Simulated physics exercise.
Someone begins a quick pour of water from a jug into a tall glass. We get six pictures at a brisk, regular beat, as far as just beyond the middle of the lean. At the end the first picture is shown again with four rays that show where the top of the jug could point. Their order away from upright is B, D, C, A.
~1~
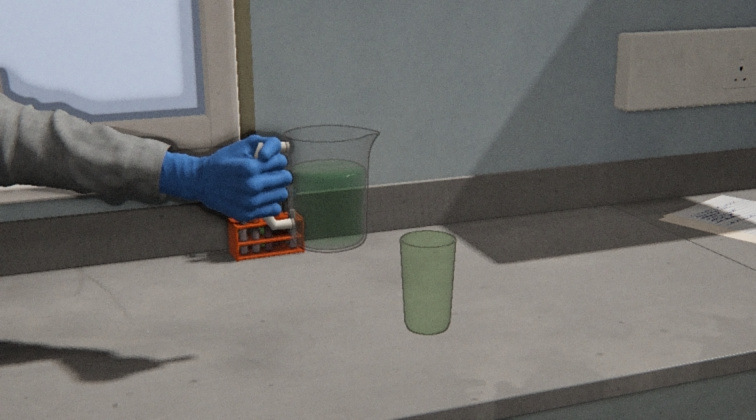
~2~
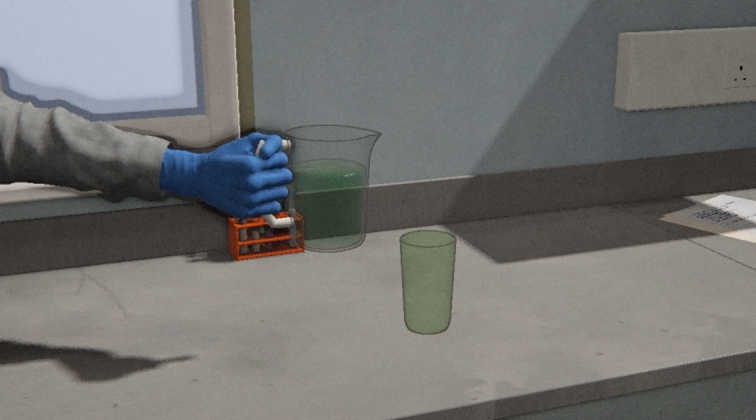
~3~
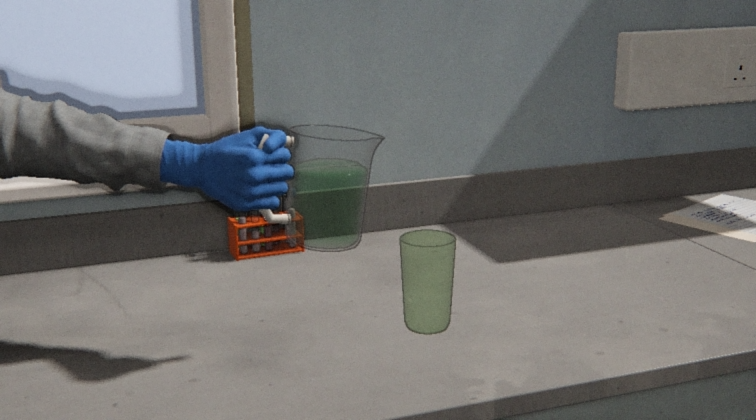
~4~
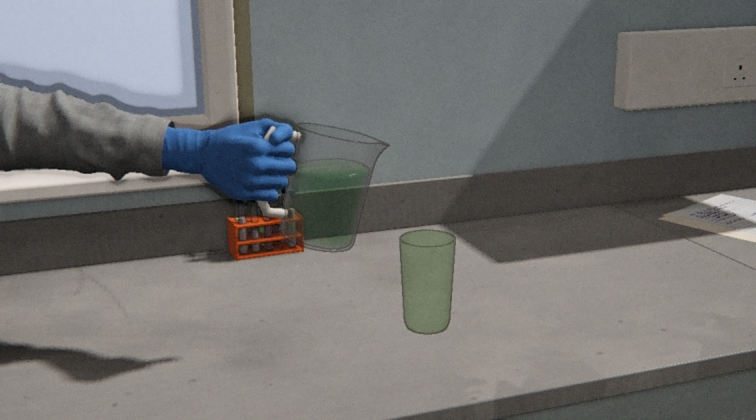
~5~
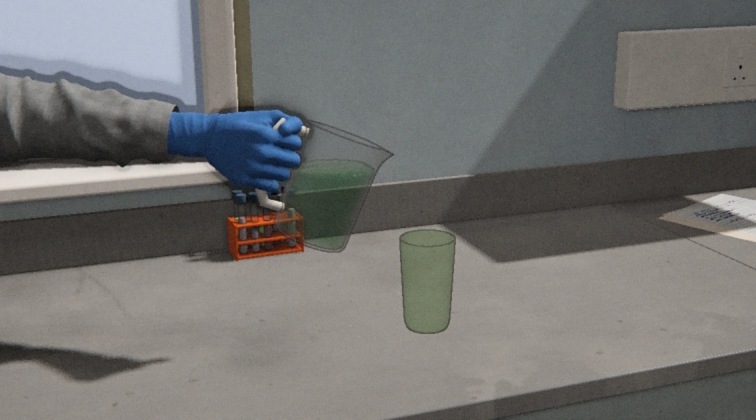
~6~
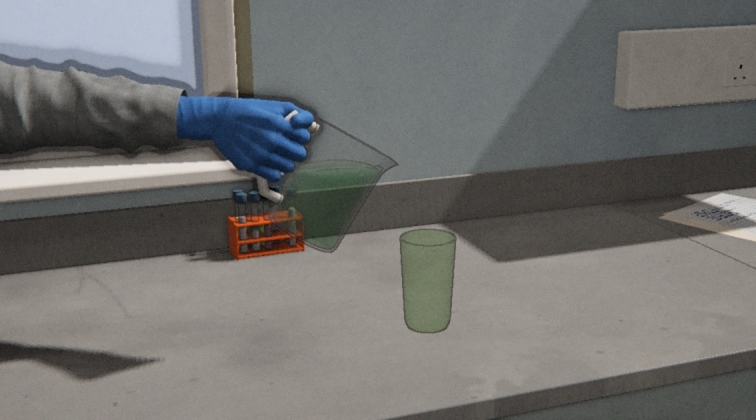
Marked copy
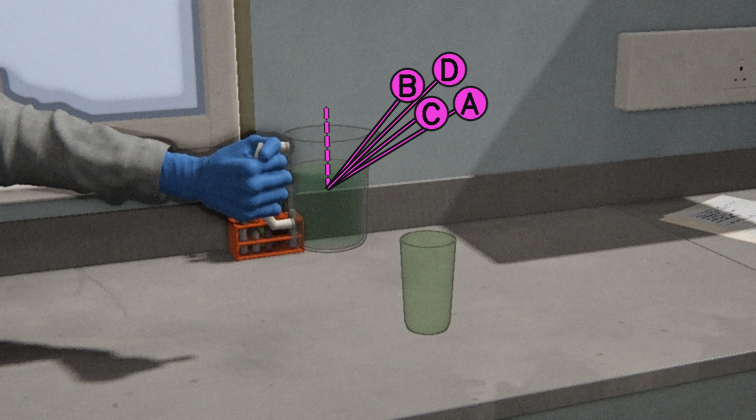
The clip opens with a blue-gloved hand gripping the handle of a clear jug of green-tinted liquid, upright on a counter behind a tall green glass and beside a small orange rack. The hand then rises slightly and tilts the jug steadily rightward, its lip lowering while the glass stays still.
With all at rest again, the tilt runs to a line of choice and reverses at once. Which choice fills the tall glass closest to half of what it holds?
It is A.
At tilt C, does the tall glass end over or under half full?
Under.
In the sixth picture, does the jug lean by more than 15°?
Yes.
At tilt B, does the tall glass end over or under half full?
Under half.
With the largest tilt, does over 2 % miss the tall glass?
No.
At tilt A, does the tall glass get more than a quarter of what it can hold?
Yes, it does.
On the marked copy, A at (455, 110); B at (398, 100); C at (414, 120); D at (436, 80).
For tilt A, the tall glass ends with about 53 % of what it can hold.
For tilt B, the tall glass ends with about 6 % of what it can hold.
For tilt C, the tall glass ends with about 32 % of what it can hold.
For tilt D, the tall glass ends with about 17 % of what it can hold.
